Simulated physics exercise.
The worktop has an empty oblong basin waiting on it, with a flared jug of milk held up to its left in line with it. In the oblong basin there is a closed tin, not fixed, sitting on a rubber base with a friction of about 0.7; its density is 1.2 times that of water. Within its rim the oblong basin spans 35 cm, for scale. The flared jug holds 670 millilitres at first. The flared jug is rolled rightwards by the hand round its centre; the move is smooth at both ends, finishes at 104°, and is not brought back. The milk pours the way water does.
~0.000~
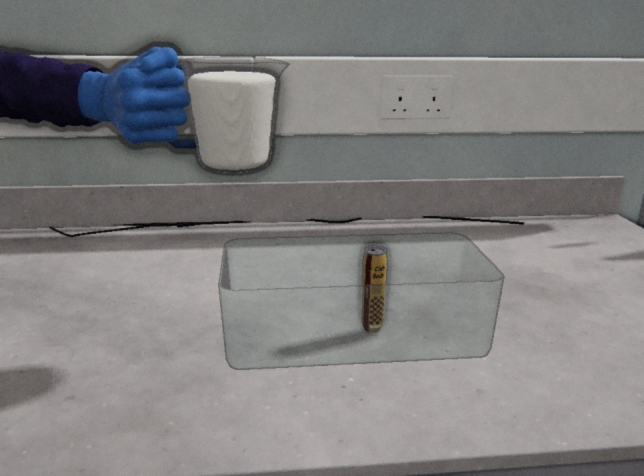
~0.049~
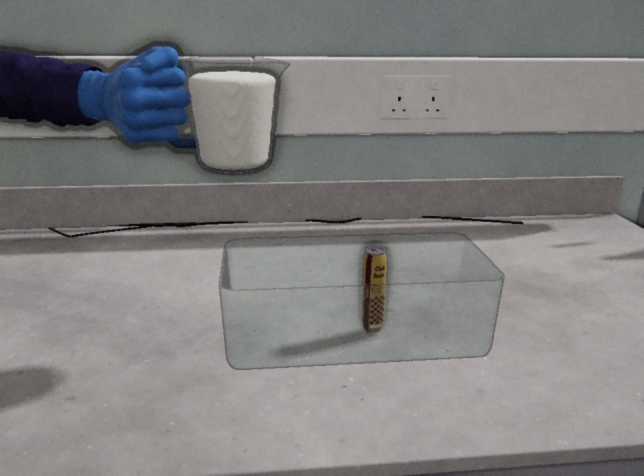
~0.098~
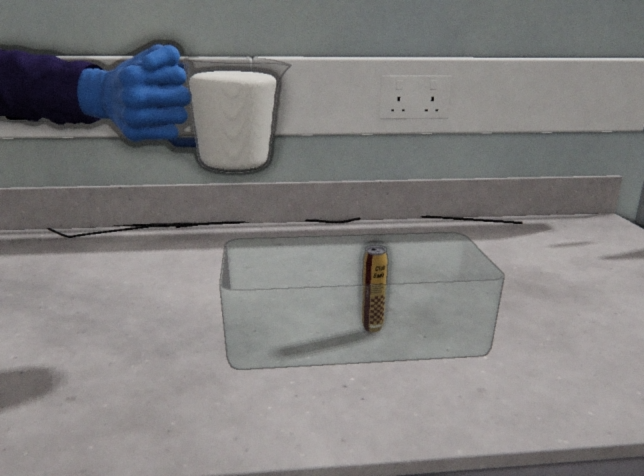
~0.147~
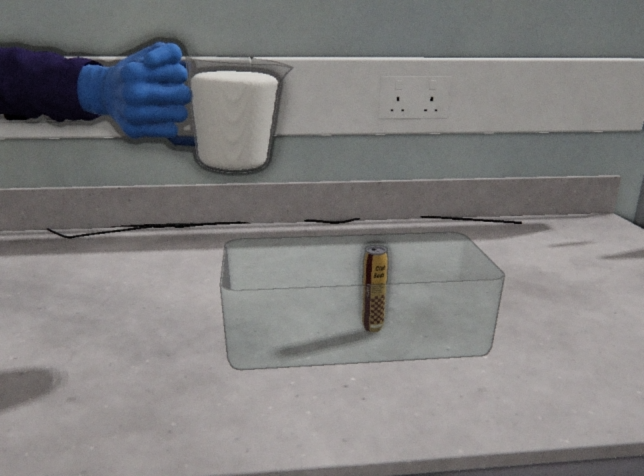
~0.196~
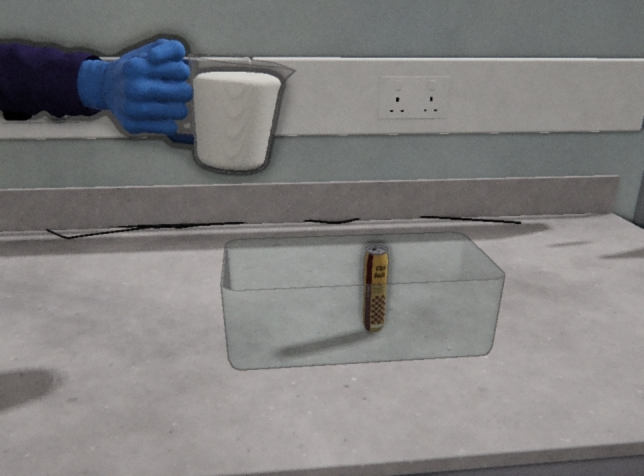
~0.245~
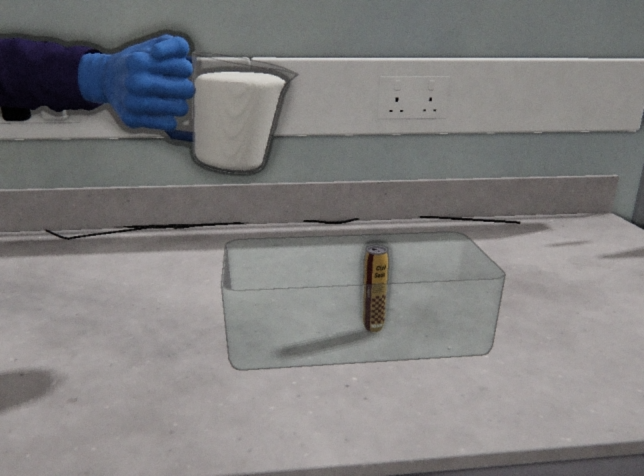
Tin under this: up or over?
I'd say it will come down.
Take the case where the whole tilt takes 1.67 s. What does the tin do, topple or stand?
In that case the tin overturns.
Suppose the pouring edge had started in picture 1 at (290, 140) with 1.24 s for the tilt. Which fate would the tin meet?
Result: Tin upright.
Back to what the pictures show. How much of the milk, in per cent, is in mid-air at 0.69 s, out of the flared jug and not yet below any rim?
I'd say close to 16 per cent.
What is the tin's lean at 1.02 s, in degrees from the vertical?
Lean: Around 20° from upright.
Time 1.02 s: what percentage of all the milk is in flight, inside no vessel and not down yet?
Roughly 26 per cent.
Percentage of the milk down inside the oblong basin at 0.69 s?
Around 3 percent.
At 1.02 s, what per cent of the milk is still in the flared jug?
28 in a hundred, give or take.
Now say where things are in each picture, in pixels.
The first frame shows tilt 0°; pouring edge (290, 62); surface from (188, 77) to (276, 76); the oblong basin's rim runs from (223, 264) to (483, 255); the tin's top is at (376, 254).
The second frame shows tilt 0°; pouring edge (290, 63); surface from (189, 77) to (276, 77).
The third frame shows tilt 2°; pouring edge (292, 64); surface from (190, 76) to (277, 77).
The fourth frame shows tilt 4°; pouring edge (294, 66); surface from (191, 76) to (279, 78).
The fifth frame shows tilt 6°; pouring edge (296, 69); surface from (193, 77) to (282, 78).
The sixth frame shows tilt 10°; pouring edge (299, 73); surface from (196, 78) to (285, 78).
By 0.69 s the tilt is 62° and 80 per cent is still to pour; the tin stands where it began.
By 1.02 s the tilt is 96° and 27 per cent is still to pour; the tin leans 18°.
By 1.37 s the tilt is 104° and 1 per cent is still to pour; the tin lies on its side.
By 1.74 s the tilt is 104° and 0 per cent is still to pour; the tin lies on its side.
At rest the tin lies on its side.
